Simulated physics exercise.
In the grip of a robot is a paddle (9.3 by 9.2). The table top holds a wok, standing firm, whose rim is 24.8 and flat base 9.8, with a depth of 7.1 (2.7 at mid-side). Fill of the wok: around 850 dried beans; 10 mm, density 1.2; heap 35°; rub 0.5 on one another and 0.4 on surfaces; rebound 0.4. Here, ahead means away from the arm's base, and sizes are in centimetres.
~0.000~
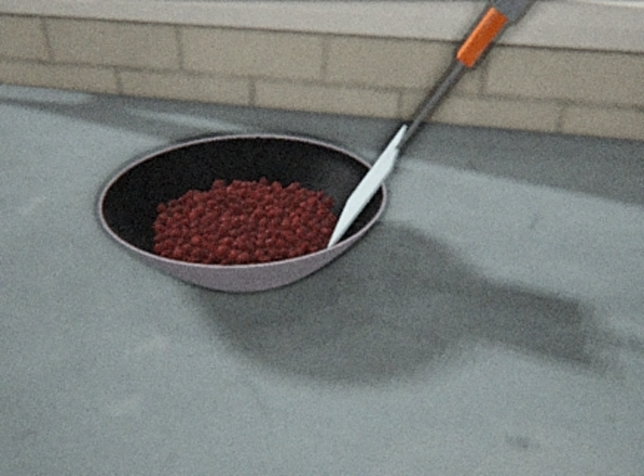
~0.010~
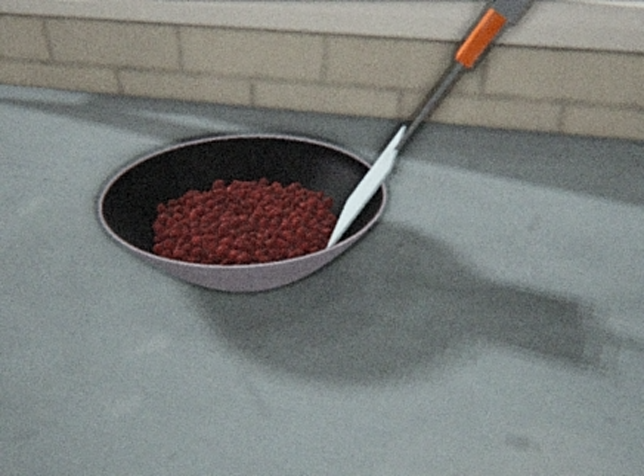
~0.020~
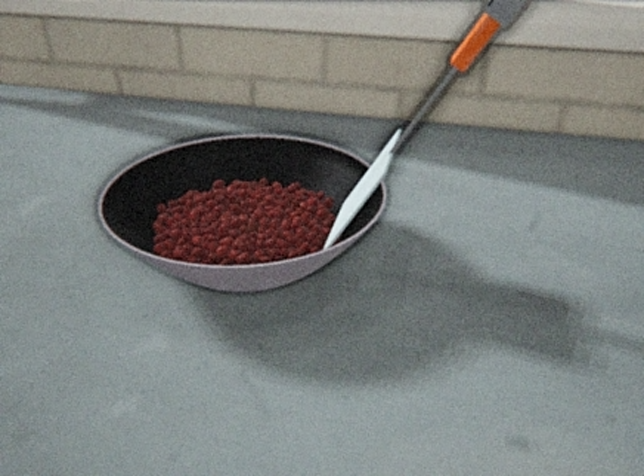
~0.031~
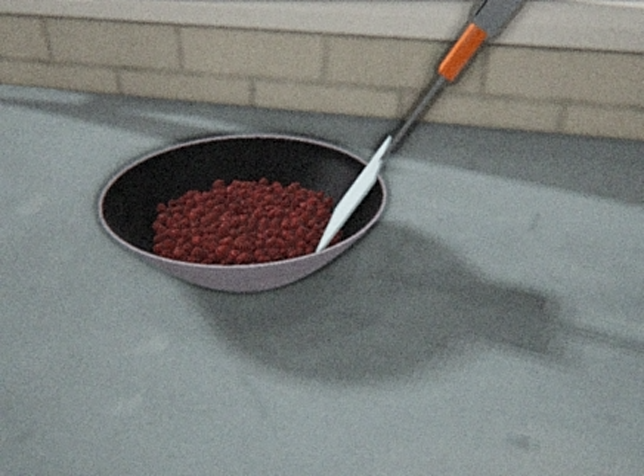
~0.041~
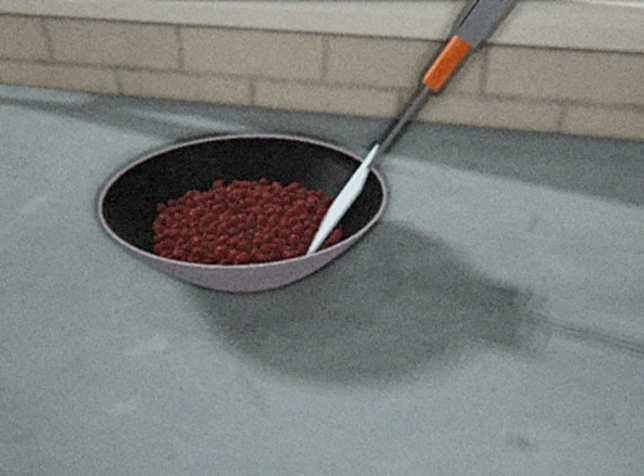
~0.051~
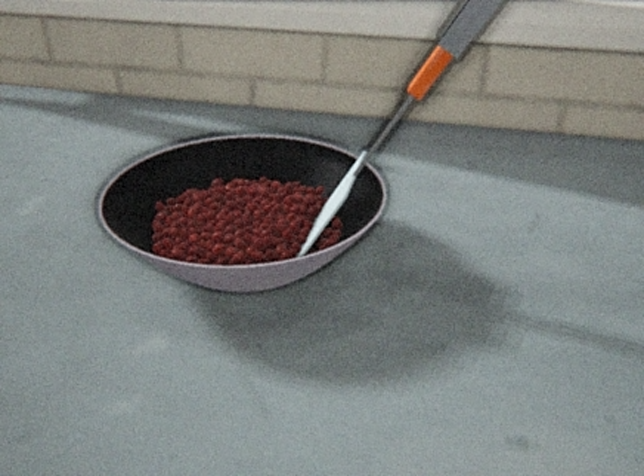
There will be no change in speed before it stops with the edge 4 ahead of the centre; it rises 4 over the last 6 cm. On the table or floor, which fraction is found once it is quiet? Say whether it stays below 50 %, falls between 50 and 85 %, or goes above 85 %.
It stays below 50 %.
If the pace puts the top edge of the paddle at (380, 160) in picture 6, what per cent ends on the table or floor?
That share would be about 0 percent.
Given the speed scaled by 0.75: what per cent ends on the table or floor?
Roughly 20 percent ends on the table or floor.
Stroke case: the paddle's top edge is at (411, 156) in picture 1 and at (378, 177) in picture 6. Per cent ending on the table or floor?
15 per cent.
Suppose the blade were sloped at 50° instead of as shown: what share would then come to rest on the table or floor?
Estimate for that slope: Some 25 per cent.
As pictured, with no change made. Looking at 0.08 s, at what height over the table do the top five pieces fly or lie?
They are around 7 cm up.
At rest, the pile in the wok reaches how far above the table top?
7.5 cm.
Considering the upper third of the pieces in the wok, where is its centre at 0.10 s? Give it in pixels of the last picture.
I'd put it somewhere near (222, 202).
After 0.08 s, sloping 59°, highest piece 7 above the table; 846 in the wok.
After 0.10 s, sloping 59°, highest piece 9 above the table; 846 in the wok.
After 0.31 s, sloping 59°, highest piece 13 above the table; 607 in the wok, 52 on the table or floor, 187 on the blade or in flight.
After 1.36 s, sloping 59°, highest piece 7 above the table; 606 in the wok, 240 on the table or floor.
At rest, 606 in the wok, 240 on the table or floor. That is 28 % on the table or floor.
